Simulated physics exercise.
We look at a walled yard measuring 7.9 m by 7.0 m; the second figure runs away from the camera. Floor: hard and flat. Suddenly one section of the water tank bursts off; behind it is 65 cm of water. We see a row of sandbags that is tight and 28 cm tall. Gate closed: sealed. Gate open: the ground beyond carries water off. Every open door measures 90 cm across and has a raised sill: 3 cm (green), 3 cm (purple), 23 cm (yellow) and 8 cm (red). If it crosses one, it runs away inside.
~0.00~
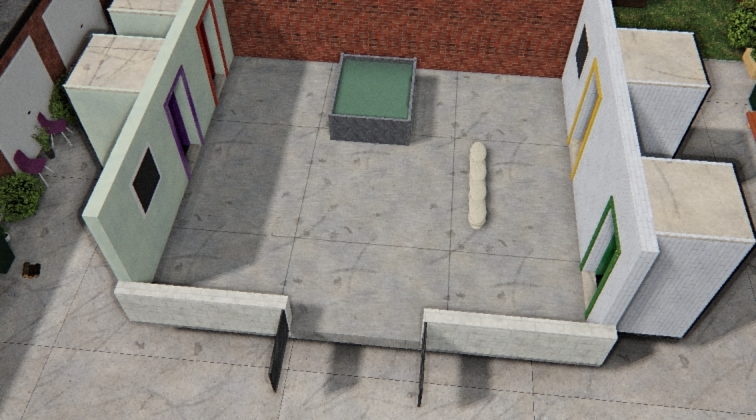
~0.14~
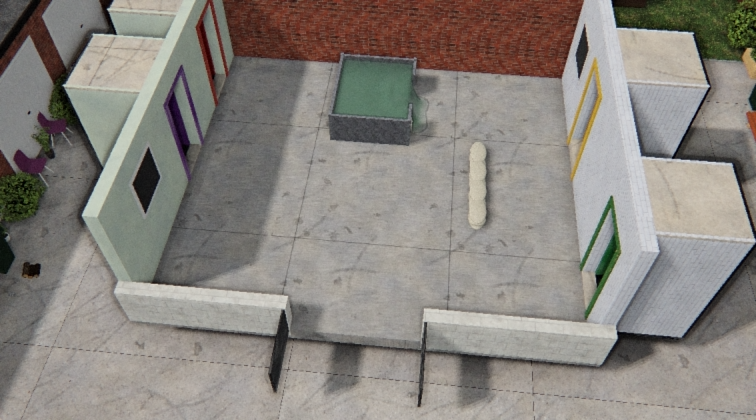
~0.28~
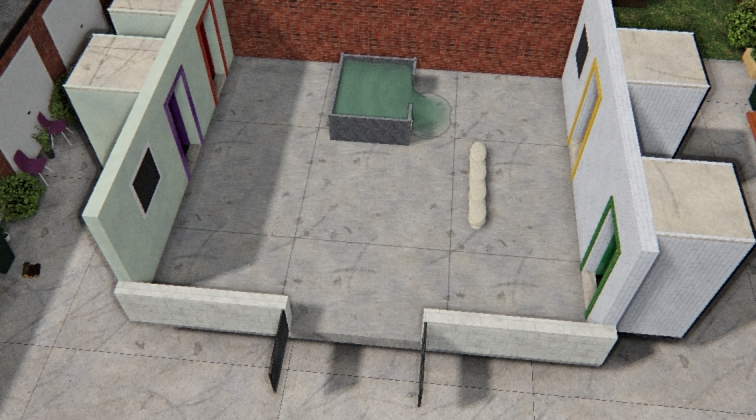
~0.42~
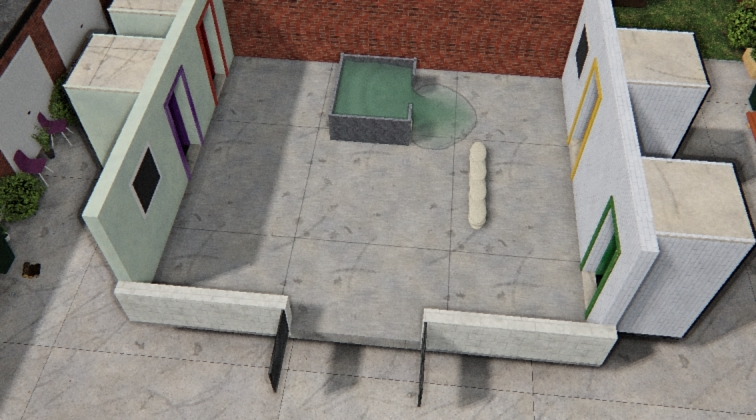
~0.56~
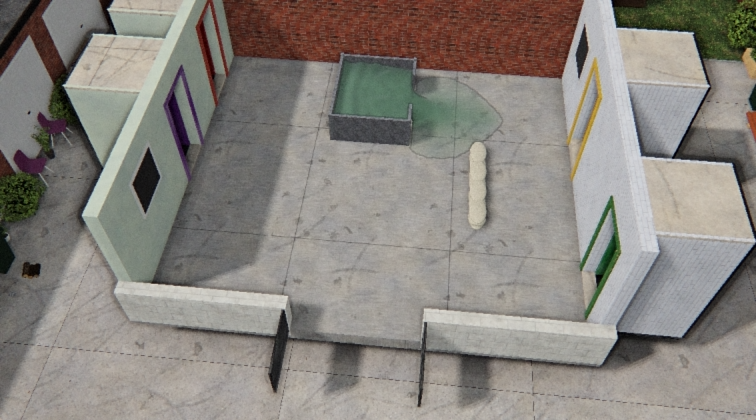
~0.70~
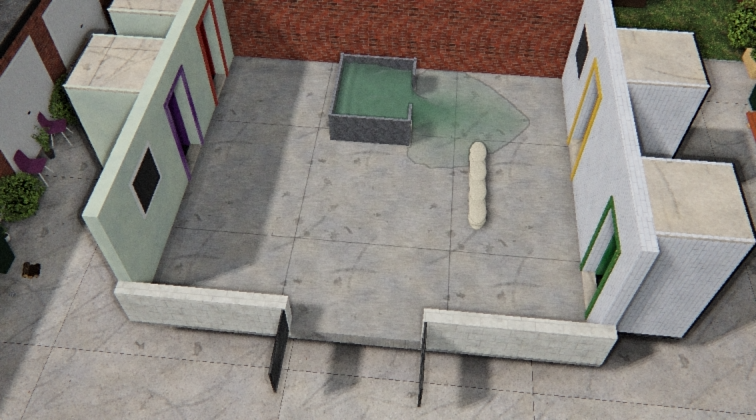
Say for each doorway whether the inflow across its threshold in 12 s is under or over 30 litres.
My prediction: At the green door the limit will be crossed; at the purple door the limit will not be crossed; at the yellow door the limit will not be crossed; at the red door the limit will not be crossed.
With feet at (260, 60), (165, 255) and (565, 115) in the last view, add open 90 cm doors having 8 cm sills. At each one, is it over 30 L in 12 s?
Result in order - not enough, not enough, more than that.
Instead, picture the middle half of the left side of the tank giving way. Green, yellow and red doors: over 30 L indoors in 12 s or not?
Green: Within the limit; yellow: Within the limit; red: Exceeding the limit.
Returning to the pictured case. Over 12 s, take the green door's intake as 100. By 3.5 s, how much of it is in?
Fraction in by then: Around 0 per cent.
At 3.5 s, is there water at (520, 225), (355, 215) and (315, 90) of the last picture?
Status of the three spots: Inundated, free of it, free of it.
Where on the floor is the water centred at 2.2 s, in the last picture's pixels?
The water is centred near (435, 117).
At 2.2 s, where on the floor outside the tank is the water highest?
Around (541, 85).
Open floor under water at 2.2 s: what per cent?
Around 20 per cent wet.
After 1.4 s water covers 20 % of the floor and is deepest (36 cm) near (415, 113); green door not reached, purple door not reached, yellow door 19 cm at the sill, 0 L in, red door not reached.
After 2.2 s water covers 20 % of the floor and is deepest (35 cm) near (541, 85); green door not reached, purple door not reached, yellow door 24 cm at the sill, 1 L in, red door not reached.
After 3.5 s water covers 35 % of the floor and is deepest (21 cm) near (503, 103); green door 3 cm at the sill, 0 L in, purple door not reached, yellow door 14 cm at the sill, 3 L in, red door not reached.
After 7.0 s water covers 45 % of the floor and is deepest (12 cm) near (507, 328); green door 6 cm at the sill, 3 L in, purple door not reached, yellow door 8 cm at the sill, 3 L in, red door not reached.
After 12.0 s water covers 80 % of the floor and is deepest (8 cm) near (560, 342); green door 8 cm at the sill, 85 L in, purple door not reached, yellow door 6 cm at the sill, 3 L in, red door 3 cm at the sill, 0 L in.
